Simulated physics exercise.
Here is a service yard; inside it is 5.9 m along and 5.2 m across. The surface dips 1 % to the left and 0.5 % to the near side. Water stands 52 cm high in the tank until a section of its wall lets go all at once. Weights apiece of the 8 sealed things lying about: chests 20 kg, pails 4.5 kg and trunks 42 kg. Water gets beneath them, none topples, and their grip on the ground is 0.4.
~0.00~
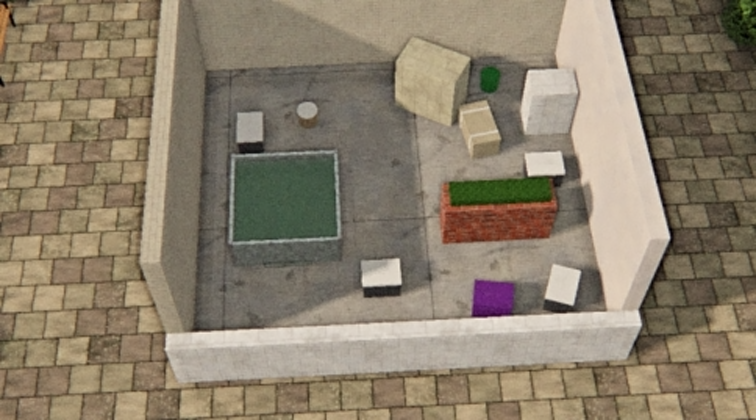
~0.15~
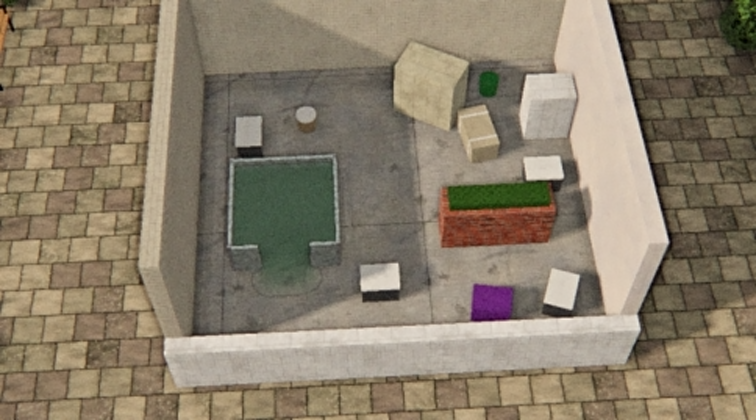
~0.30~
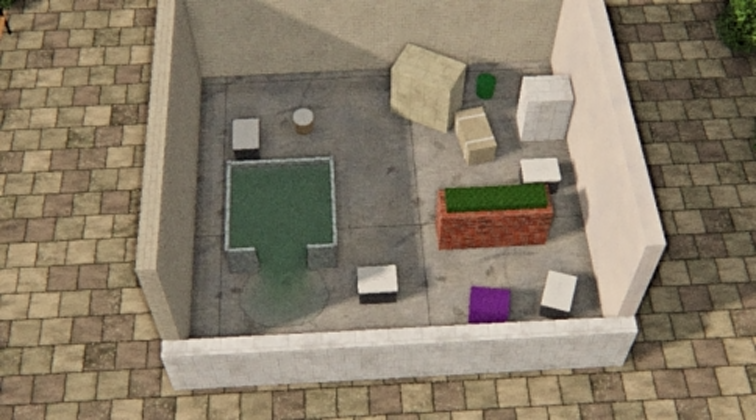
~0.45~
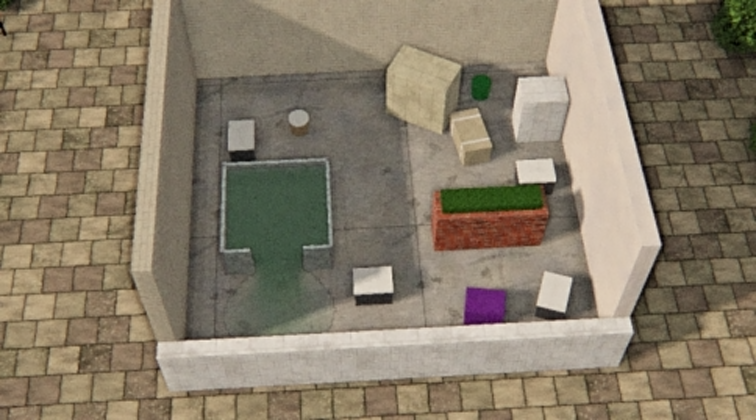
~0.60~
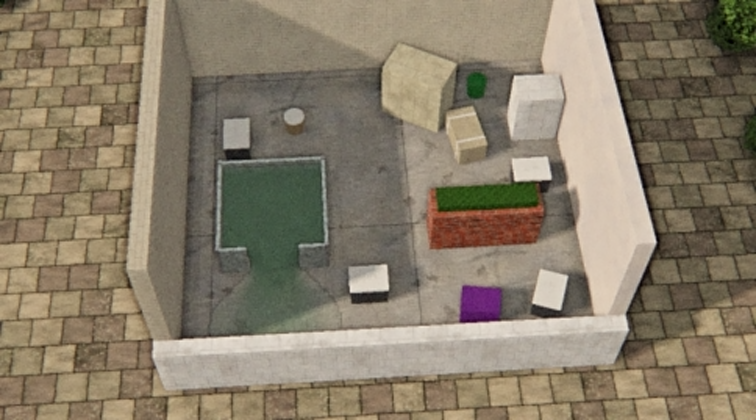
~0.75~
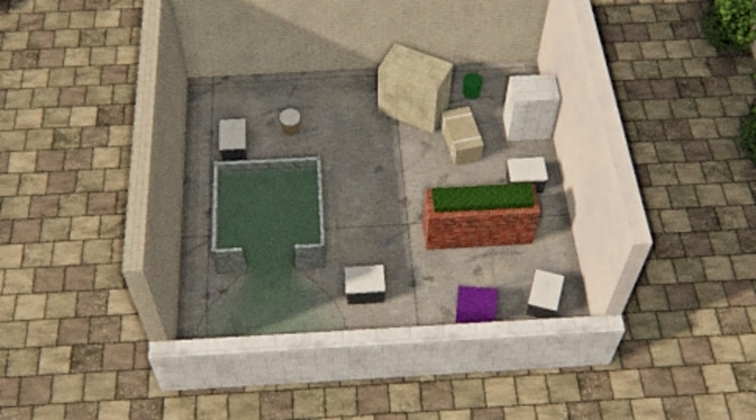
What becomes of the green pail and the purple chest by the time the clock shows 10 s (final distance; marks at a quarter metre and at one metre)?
The green pail holds its place; the purple chest slides a little.
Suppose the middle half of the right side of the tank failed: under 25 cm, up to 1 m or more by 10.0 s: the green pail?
In that case the green pail barely shifts.
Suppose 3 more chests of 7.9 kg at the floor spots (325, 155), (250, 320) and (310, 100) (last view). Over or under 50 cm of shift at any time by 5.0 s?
In that order: Short of it, past it, less.
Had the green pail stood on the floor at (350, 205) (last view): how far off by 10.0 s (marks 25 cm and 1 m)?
It barely shifts.
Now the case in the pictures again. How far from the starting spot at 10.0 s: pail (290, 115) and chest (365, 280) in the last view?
In that order: 0 cm, 0 cm.
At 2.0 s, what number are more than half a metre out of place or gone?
0 of them.
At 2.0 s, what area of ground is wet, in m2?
Some 8.0 m2.
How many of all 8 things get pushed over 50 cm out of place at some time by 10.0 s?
1 of them.
After 2.0 s the green pail is near (473, 80), 0.0 m from its start, aground; the purple chest is near (477, 299), 0.0 m from its start, aground; 0 afloat.
After 4.5 s the green pail is near (473, 80), 0.0 m from its start, aground; the purple chest is near (502, 289), 0.4 m from its start, aground; 0 afloat.
After 7.0 s the green pail is near (473, 80), 0.0 m from its start, aground; the purple chest is near (501, 269), 0.6 m from its start, aground; 0 afloat.
After 10.0 s the green pail is near (473, 80), 0.0 m from its start, aground; the purple chest is near (500, 268), 0.6 m from its start, aground; 0 afloat.
